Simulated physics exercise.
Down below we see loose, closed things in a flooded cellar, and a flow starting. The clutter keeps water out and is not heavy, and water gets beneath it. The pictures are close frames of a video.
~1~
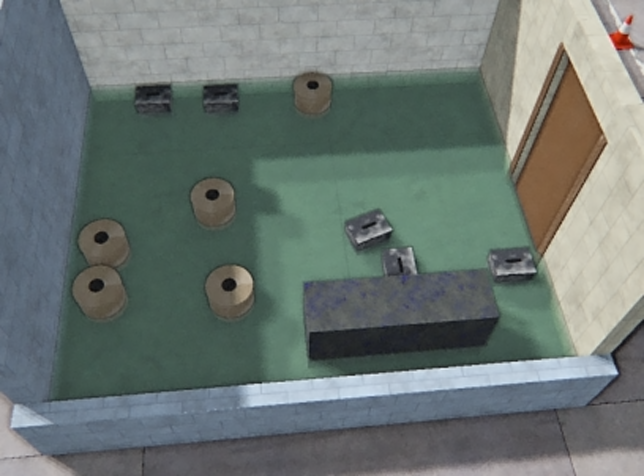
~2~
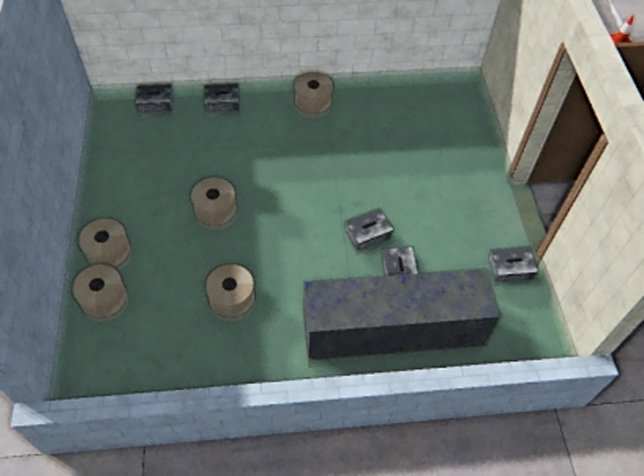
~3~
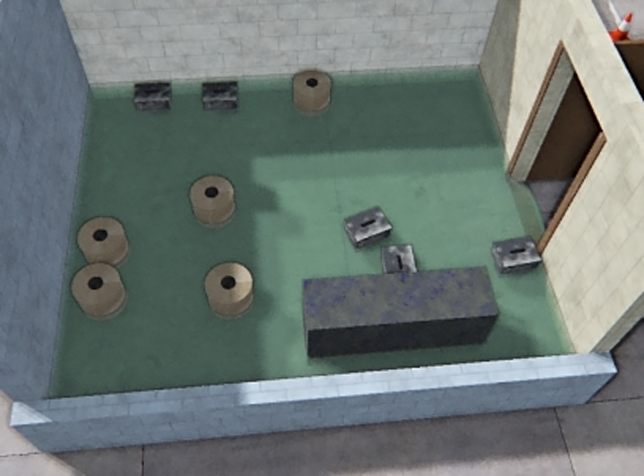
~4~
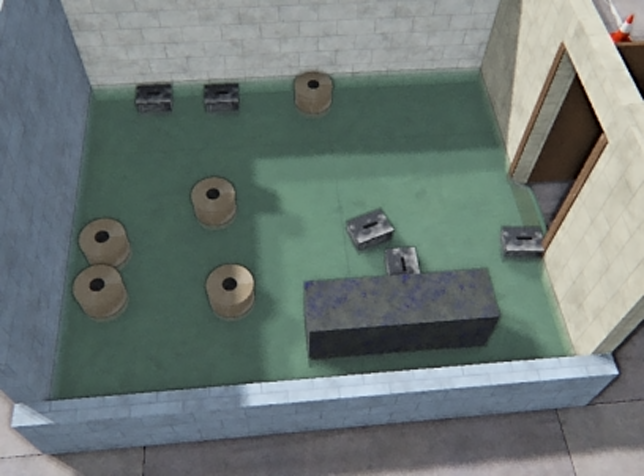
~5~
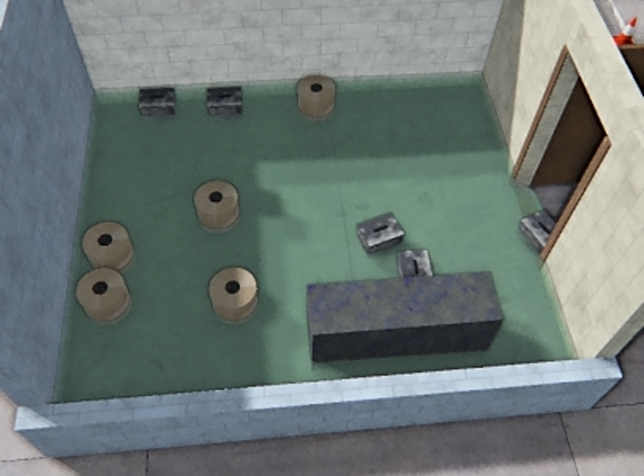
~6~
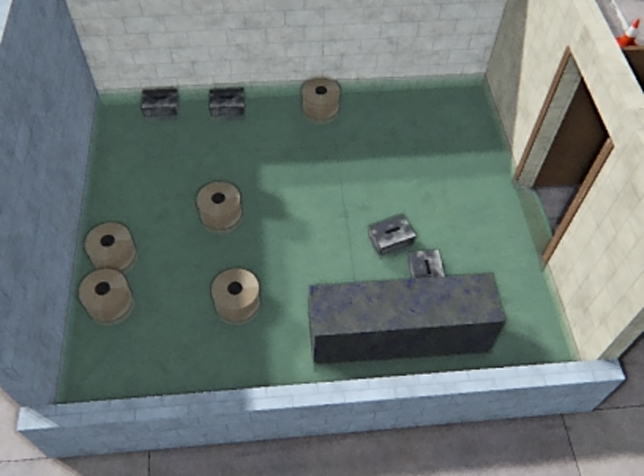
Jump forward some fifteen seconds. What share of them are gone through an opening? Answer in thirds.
Under a third.
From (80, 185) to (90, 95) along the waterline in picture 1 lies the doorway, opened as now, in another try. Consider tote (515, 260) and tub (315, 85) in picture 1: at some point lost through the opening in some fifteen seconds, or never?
Going in order, the first is remaining and the second is lost through the gap.
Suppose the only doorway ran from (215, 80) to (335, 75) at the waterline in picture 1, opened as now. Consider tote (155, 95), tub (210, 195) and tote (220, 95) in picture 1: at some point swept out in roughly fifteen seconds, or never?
Following that order: Escaped; escaped; escaped.
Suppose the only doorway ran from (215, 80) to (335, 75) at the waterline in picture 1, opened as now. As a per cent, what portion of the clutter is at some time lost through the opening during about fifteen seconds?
Close to 50 percent, more or less.
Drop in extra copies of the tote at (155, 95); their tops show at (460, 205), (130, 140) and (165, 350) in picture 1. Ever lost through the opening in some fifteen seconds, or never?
Copy one leaves the room, copy two never leaves, copy three never leaves.
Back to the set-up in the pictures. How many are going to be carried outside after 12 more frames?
I get 3.
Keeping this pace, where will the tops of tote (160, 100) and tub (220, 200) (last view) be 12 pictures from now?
They should be roughly at (186, 101) and (276, 196).
A moment on, 1 of 10 are out; 9 afloat.
Next, 3 of 10 are out; 7 afloat.
Later, 3 of 10 are out; 7 afloat.
In the end, 3 of 10 are out; 7 afloat.
